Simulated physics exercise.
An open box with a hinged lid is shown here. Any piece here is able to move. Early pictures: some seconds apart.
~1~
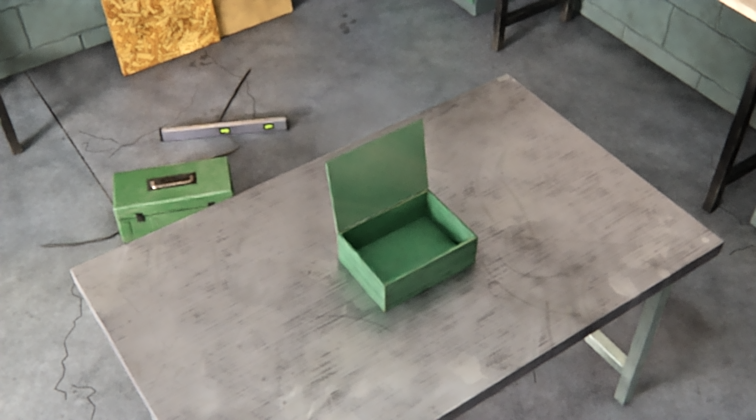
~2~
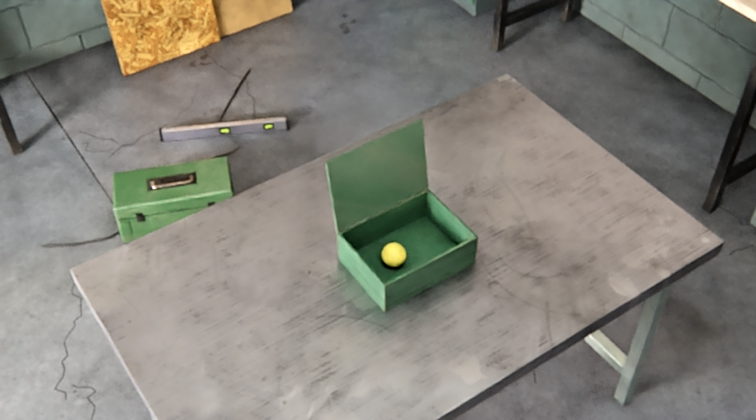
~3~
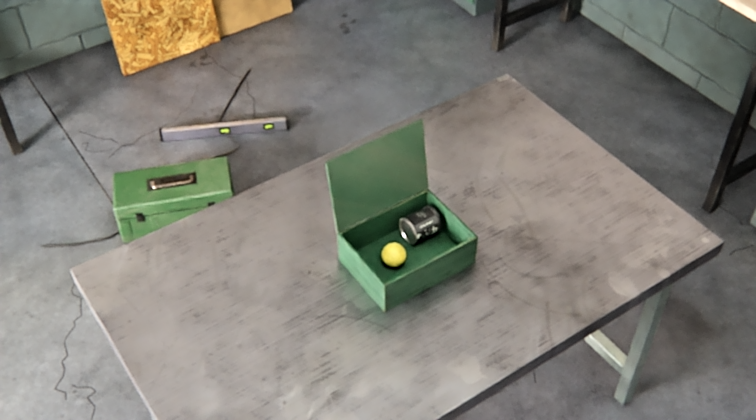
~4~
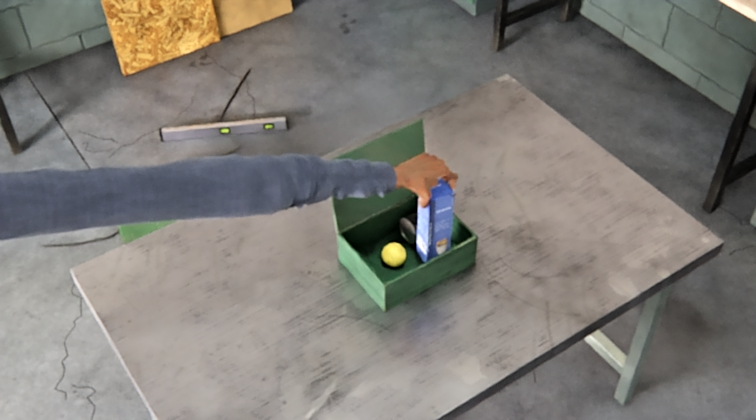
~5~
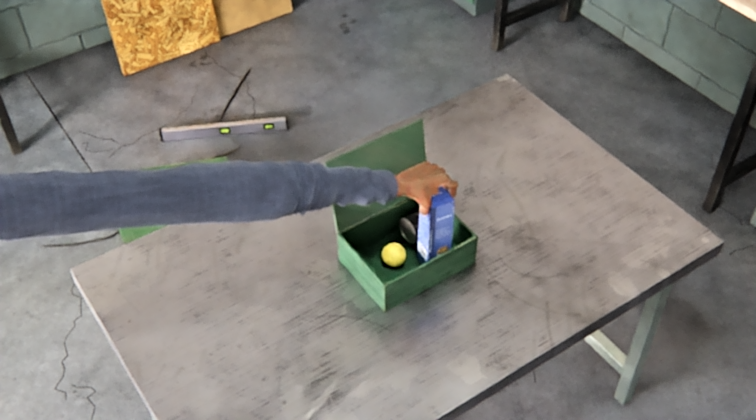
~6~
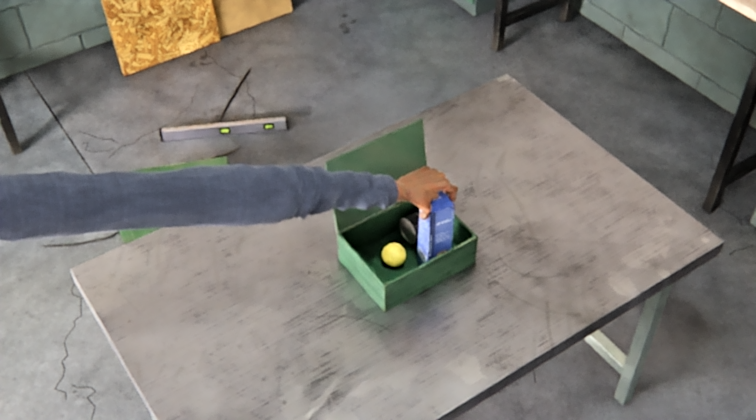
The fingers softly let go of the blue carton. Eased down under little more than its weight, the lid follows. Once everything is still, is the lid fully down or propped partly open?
It is propped partly open.
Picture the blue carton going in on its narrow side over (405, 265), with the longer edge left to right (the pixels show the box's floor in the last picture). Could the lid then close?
Result: Lid shut.
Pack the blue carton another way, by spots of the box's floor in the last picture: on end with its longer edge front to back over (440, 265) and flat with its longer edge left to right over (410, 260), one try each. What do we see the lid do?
The lid stays partly open the first time and goes all the way down the second time.
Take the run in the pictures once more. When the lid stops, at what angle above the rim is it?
Near 50°.
Then, 1.40 s on from there, lid 73° above the rim.
Then, 2.30 s on from there, lid 48° above the rim.
In the end, lid 48° above the rim; all 3 unmoved. At the end, from the last picture's camera, blue carton near (434, 234).
